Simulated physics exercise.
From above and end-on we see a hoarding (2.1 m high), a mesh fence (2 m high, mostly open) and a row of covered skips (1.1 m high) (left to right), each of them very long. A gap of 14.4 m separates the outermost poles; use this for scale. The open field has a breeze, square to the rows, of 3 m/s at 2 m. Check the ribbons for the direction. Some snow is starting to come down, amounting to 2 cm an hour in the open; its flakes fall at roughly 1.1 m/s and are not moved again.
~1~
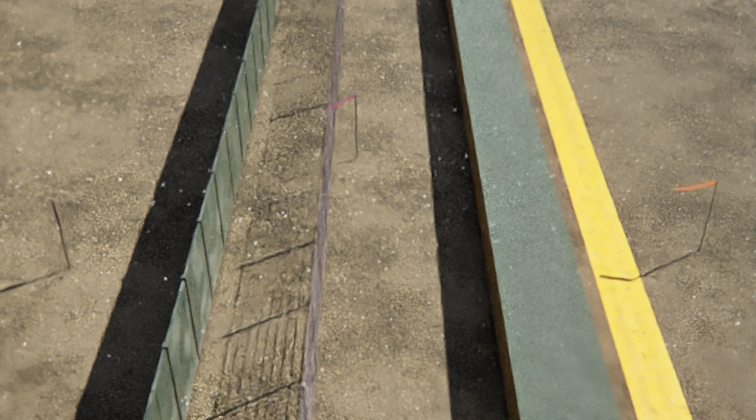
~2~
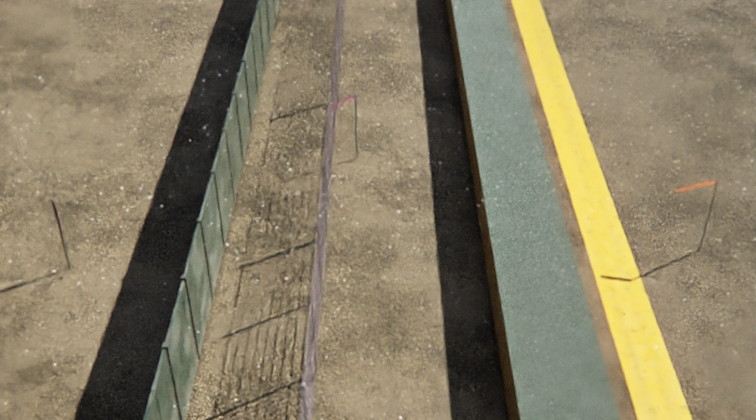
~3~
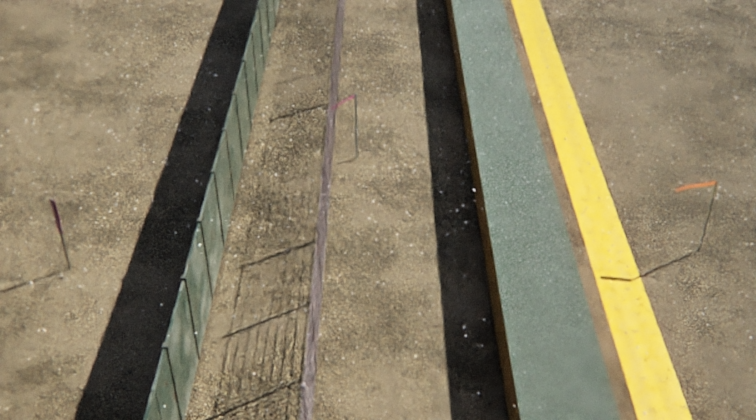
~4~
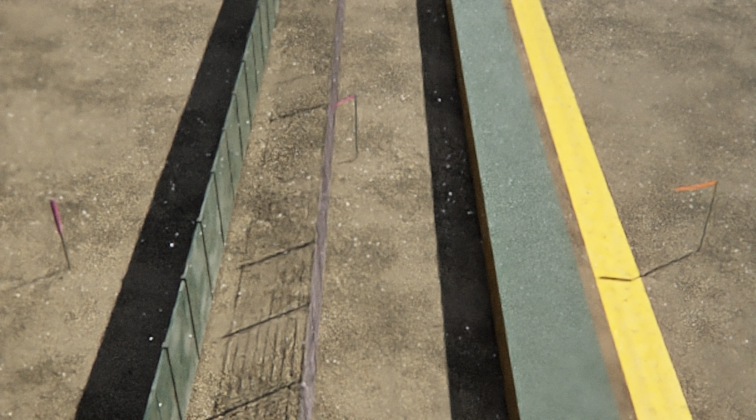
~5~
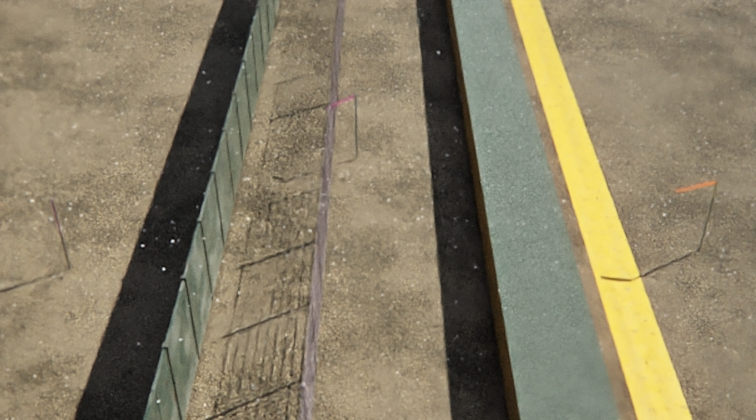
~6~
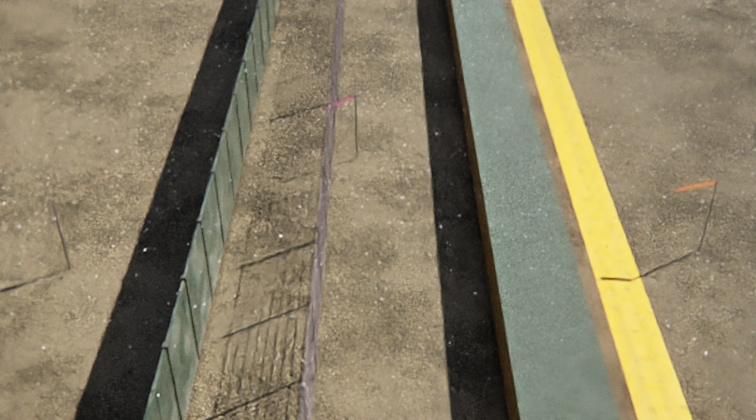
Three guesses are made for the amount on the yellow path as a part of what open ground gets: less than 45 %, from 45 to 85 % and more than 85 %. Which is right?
I reckon the amount there comes to more than 85 % of the open one.
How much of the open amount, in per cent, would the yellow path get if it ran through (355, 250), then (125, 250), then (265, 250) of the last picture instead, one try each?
First around 80 percent, next around 90 percent, last around 100 percent.
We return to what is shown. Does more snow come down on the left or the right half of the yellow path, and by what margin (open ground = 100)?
It's the side on the right, by some 10 points.
In 10 minutes the yellow path collects 3 mm against 3 mm in the open.
In 30 minutes the yellow path collects 10 mm against 10 mm in the open.
In 60 minutes the yellow path collects 20 mm against 20 mm in the open, so the yellow path has 102 % of the open amount; the left half of it has 98 %, the right half 107 %.
